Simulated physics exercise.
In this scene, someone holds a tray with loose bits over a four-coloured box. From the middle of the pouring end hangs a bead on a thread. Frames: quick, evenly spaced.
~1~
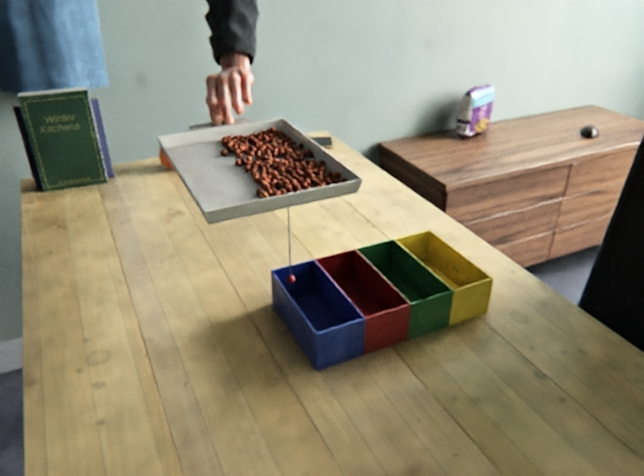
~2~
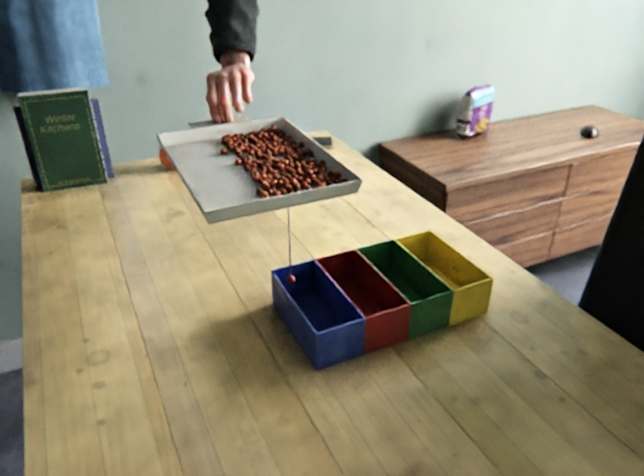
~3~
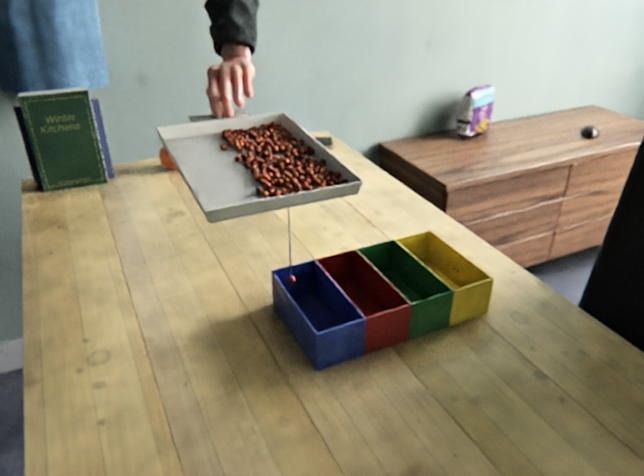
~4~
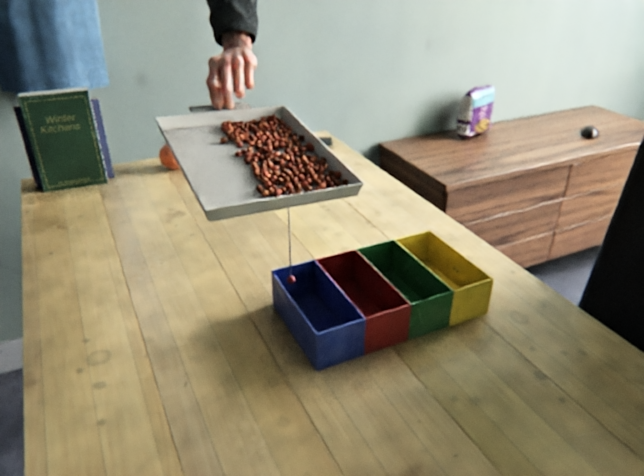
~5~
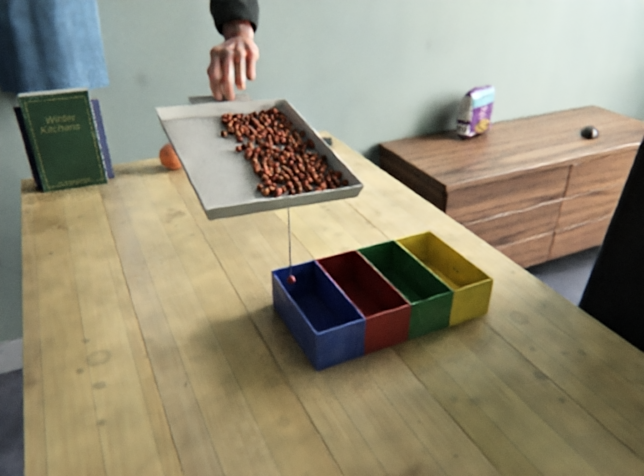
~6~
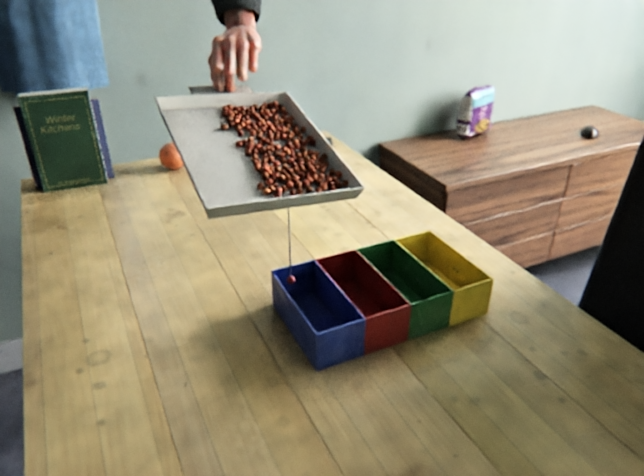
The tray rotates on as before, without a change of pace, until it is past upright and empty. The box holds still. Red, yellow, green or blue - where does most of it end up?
Most of it ends up in red.
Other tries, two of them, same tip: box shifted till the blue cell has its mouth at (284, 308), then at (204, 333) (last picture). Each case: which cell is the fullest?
That green cell, and then the yellow cell.
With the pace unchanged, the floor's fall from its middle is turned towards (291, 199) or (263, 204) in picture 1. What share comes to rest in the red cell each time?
Shares, approx.: 40 %, then 0 %.
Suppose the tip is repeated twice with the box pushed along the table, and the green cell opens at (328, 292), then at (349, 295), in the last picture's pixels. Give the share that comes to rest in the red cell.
First placement: 0 per cent; second placement: 10 per cent.
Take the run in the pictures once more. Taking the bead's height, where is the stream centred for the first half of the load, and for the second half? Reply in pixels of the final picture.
The opening half passes (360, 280), the closing half (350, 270).
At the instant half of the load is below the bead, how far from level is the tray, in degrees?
The tilt then is about 95°.
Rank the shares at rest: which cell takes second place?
The answer would be the cell in blue.
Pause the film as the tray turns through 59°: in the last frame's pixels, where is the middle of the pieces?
Centre estimate: (321, 156).
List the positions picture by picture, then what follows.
Corners of the pouring end (207, 209) and (358, 178), level; middle of the load (276, 162), clay pellets; bead on its thread (291, 280); blue cell (341, 341); red cell (387, 326); green cell (431, 312); yellow cell (471, 298), in the first frame.
Corners of the pouring end (207, 209) and (358, 179), level; middle of the load (276, 161), in the second frame.
Corners of the pouring end (208, 208) and (359, 180), tipped barely, lowest at the right corner; middle of the load (276, 159), in the third frame.
Corners of the pouring end (208, 207) and (359, 182), tipped a little, lowest at the right corner; middle of the load (276, 155), in the fourth frame.
Corners of the pouring end (209, 206) and (360, 184), tipped a little, lowest at the right corner; middle of the load (277, 151), in the fifth frame.
Corners of the pouring end (210, 205) and (360, 186), tipped a little, lowest at the right corner; middle of the load (278, 147); blue cell (341, 341); red cell (387, 326); green cell (431, 312); yellow cell (471, 299), in the sixth frame.
Just after the last frame, tray tipped steeply; every one on the tray.
A moment on, tray tipped right over; roughly a quarter on the tray; roughly half in the red cell; about a tenth in the blue cell; just a few in the green cell; roughly a quarter falling or outside the box.
Further on, tray tipped past a quarter turn; the larger part in the red cell; roughly a quarter in the blue cell; just a few in the green cell; just a few falling or outside the box.
When it is over, tray tipped past a quarter turn; the larger part in the red cell; roughly a quarter in the blue cell; just a few in the green cell; not one in the yellow cell; just a few outside the box.
